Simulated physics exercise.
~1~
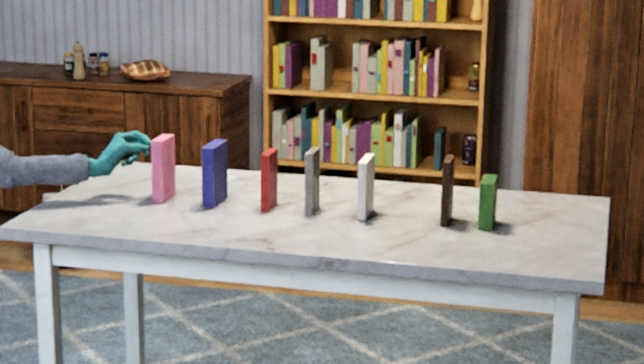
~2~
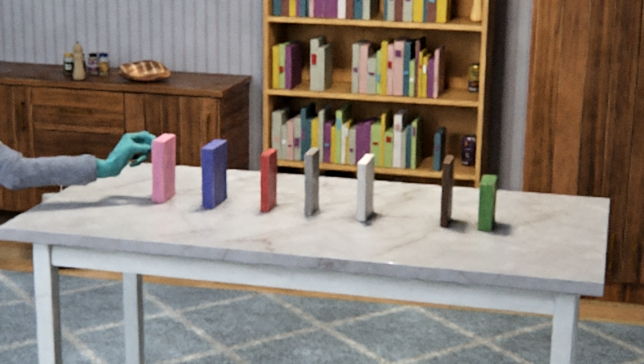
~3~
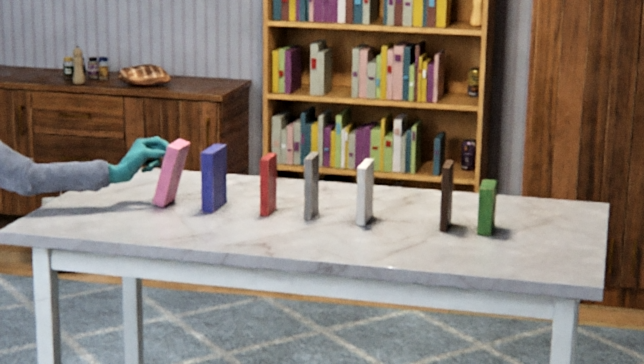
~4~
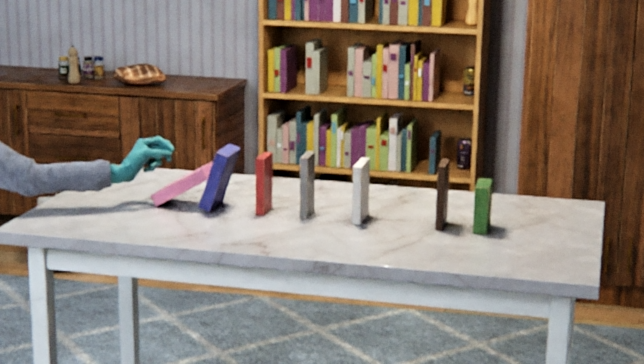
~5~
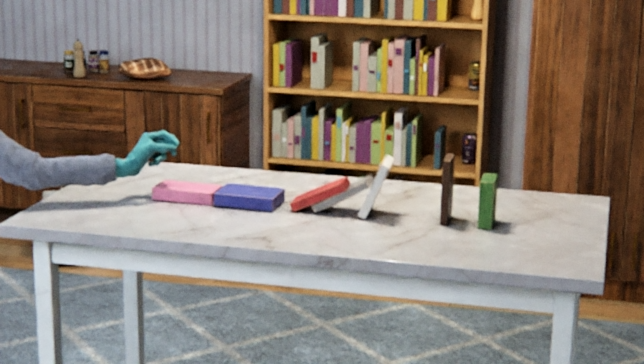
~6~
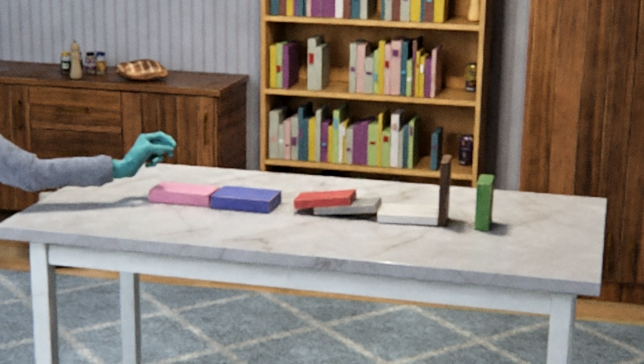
To begin with, seven thin blocks stand on end in a row across a marble-topped table, while a gloved hand reaches in from the left toward the pink one. The hand tips the pink block to the right, and it falls against the blue one, which starts to lean. The blue block drops flat, and the red and grey ones topple rightward as the white one tilts over. The white block then falls, coming to rest at the foot of the brown one. At the end, five blocks lie toppled, with only brown and green still upright.
